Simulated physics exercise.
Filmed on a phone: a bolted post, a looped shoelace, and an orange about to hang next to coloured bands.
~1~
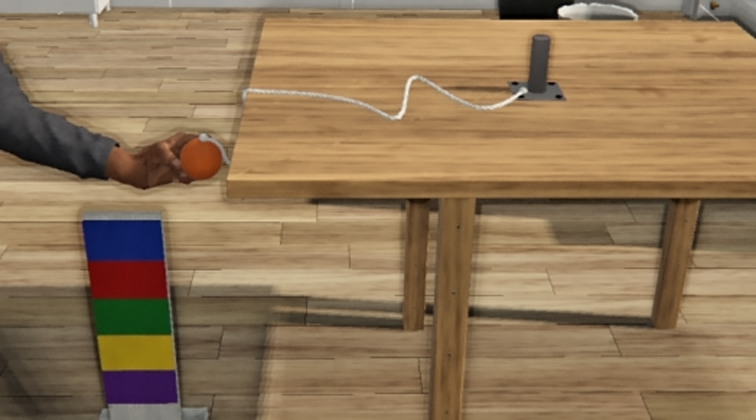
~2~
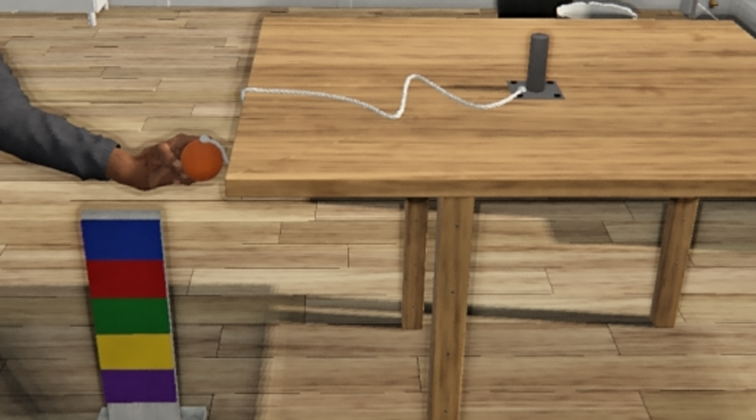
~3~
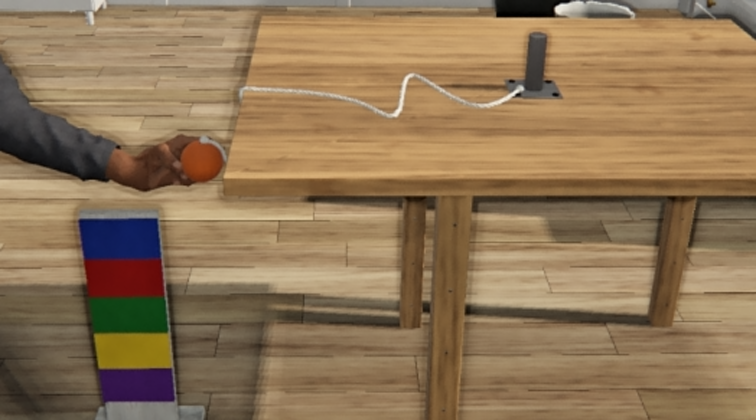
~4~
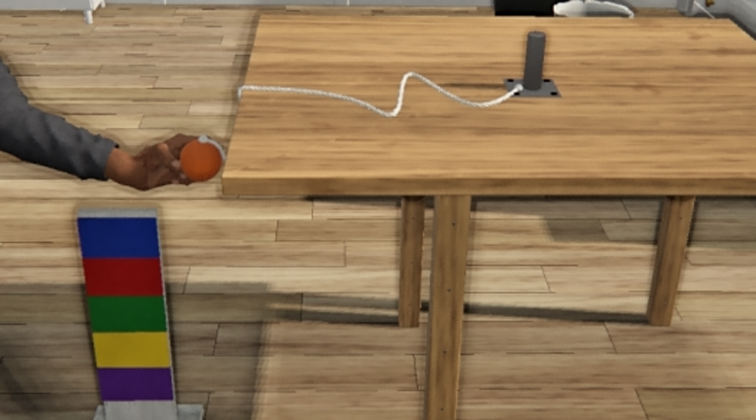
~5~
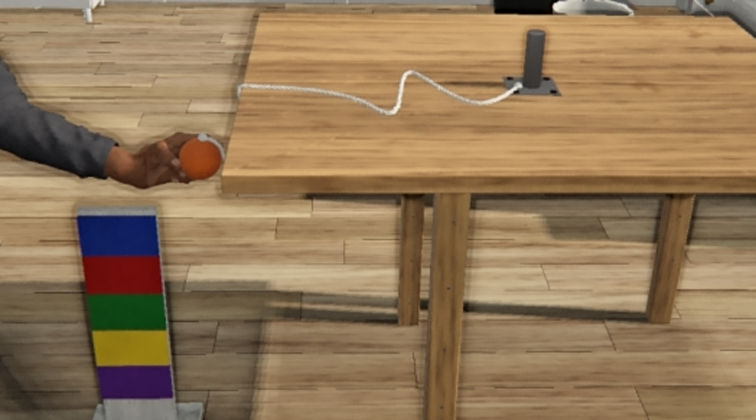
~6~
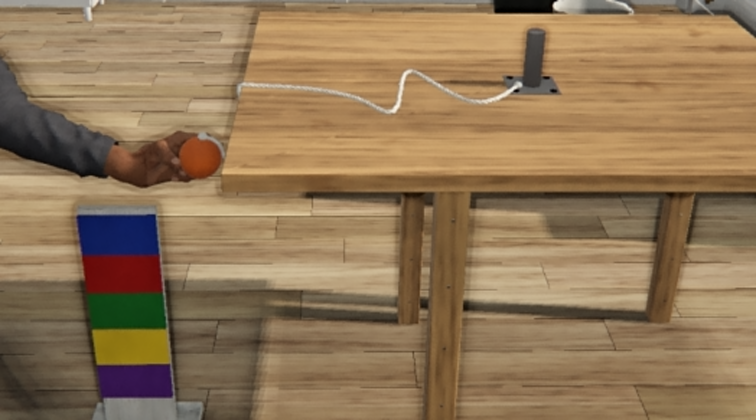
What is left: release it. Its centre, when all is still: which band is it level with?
It is level with the purple band.
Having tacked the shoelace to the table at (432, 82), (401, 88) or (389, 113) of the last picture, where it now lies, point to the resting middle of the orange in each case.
Near (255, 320), (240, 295) and (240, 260).
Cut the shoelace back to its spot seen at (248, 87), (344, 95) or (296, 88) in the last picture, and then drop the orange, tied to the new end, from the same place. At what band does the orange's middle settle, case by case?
In turn it lines up with red, none, it hangs higher and blue.
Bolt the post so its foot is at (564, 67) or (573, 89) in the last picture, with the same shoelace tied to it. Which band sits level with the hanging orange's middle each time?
Result 1: Yellow. Result 2: Yellow.
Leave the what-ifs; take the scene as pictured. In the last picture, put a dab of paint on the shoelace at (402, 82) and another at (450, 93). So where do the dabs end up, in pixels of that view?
They finish close to (307, 79) and close to (413, 82).
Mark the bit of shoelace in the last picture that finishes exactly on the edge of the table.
Close to (398, 106).
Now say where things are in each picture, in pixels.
The first frame shows orange (201, 159); blue (123, 242); red (128, 281); green (132, 318); yellow (136, 354); purple (140, 388).
The second frame shows orange (202, 161); shoelace through (495, 105) (424, 80) (403, 105) (337, 98) (244, 107).
The third frame shows orange (202, 161).
The fourth frame shows orange (201, 161); shoelace through (492, 103) (421, 78) (399, 104) (334, 96) (241, 105).
The fifth frame shows orange (200, 159).
The sixth frame shows orange (200, 158); shoelace through (491, 100) (421, 75) (399, 101) (334, 93) (240, 102).
A little later, orange near (290, 351); level with purple.
Next, orange near (242, 345); level with purple.
When it is over, orange near (266, 354); level with purple. Its centre hangs level with the purple band.
